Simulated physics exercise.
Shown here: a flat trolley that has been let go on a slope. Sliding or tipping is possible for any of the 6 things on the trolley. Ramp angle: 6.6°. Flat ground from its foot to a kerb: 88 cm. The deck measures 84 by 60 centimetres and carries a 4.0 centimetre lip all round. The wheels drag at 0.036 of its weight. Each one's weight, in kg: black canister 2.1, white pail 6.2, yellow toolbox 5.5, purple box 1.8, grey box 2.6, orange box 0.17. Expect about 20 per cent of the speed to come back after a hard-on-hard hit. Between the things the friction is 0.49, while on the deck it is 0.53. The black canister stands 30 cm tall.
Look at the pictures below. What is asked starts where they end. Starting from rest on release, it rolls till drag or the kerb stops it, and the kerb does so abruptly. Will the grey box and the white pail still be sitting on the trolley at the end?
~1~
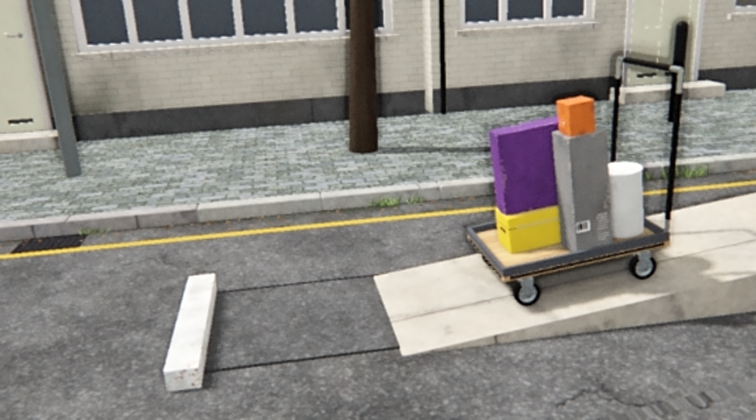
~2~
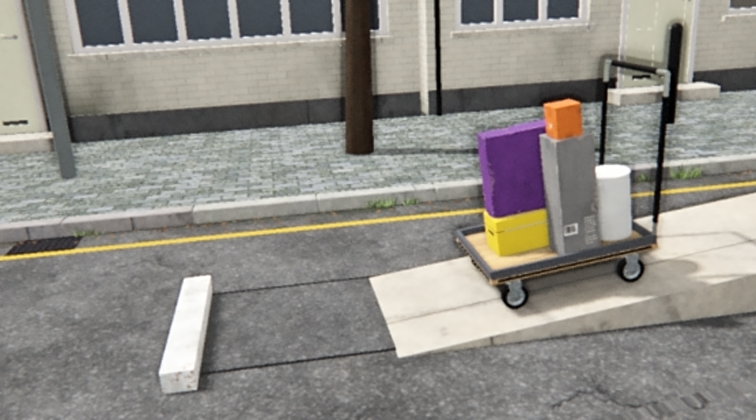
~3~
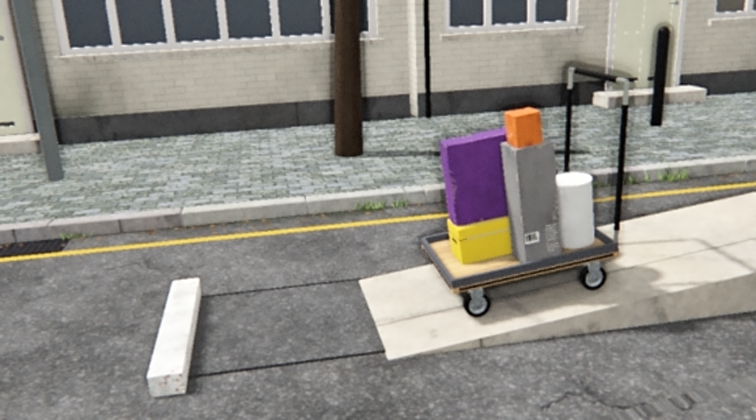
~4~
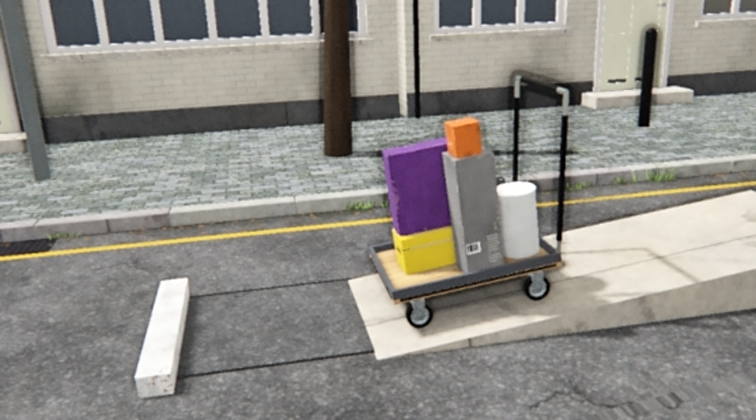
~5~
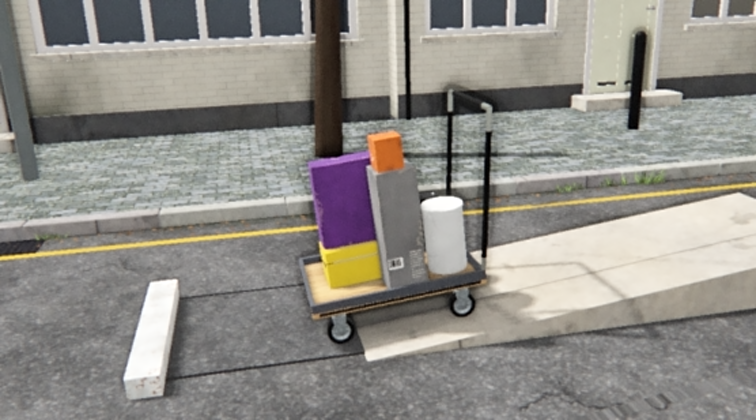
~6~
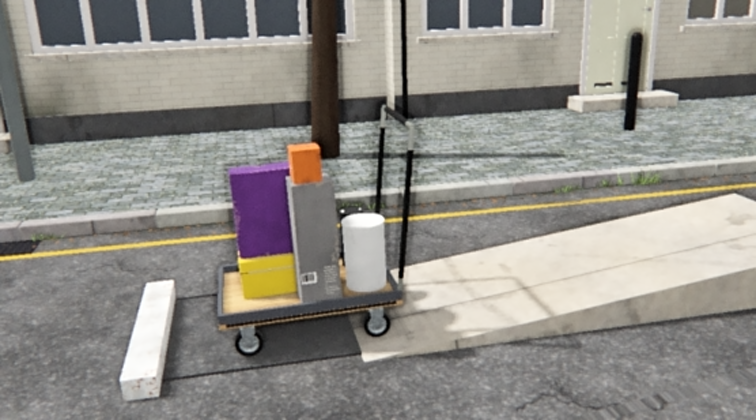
The grey box: No; the white pail: Yes.
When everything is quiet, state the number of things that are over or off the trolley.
Tally: 3.
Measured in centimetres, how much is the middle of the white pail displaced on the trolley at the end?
Displacement: Approx. 8 cm.
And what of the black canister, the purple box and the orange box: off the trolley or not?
Outcome: The black canister remains on its support; the purple box remains on its support; the orange box departs its support.
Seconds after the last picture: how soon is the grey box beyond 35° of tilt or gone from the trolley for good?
It happens at about 0.7 s.
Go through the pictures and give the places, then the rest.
In the first picture, 144 cm left to run; grey box (583, 191); white pail (622, 200).
In the second picture, 141 cm left to run; purple box (520, 169); orange box (563, 120).
In the third picture, 127 cm left to run; yellow toolbox (490, 234).
In the fourth picture, 104 cm left to run; purple box (426, 187); orange box (464, 138).
In the fifth picture, 71 cm left to run; yellow toolbox (362, 257).
In the sixth picture, 31 cm left to run; grey box (315, 241); white pail (365, 253).
Then, 0.40 s after the last picture, trolley at the kerb; grey box tipped 8° from how it sat near (230, 249); white pail slid 7 cm near (285, 263); orange box tipped 8° from how it sat.
Then, 0.80 s after the last picture, trolley at the kerb; orange box now off the trolley; grey box tipped 49° from how it sat near (182, 263); white pail slid 8 cm near (282, 264).
Then, 1.10 s after the last picture, trolley at the kerb; grey box now off the trolley; white pail slid 8 cm near (282, 264); black canister on its side.
Then, 1.80 s after the last picture, trolley at the kerb; white pail slid 8 cm near (282, 264); black canister on its side; purple box slid 11 cm.
At rest, off the trolley, grey box and orange box; tipped over on the trolley, black canister; not toppled but over 10 cm from the start, purple box; the other 2 in place, give or take 10 cm. Seen from the same camera at the end, grey box near (33, 327), white pail near (282, 264).
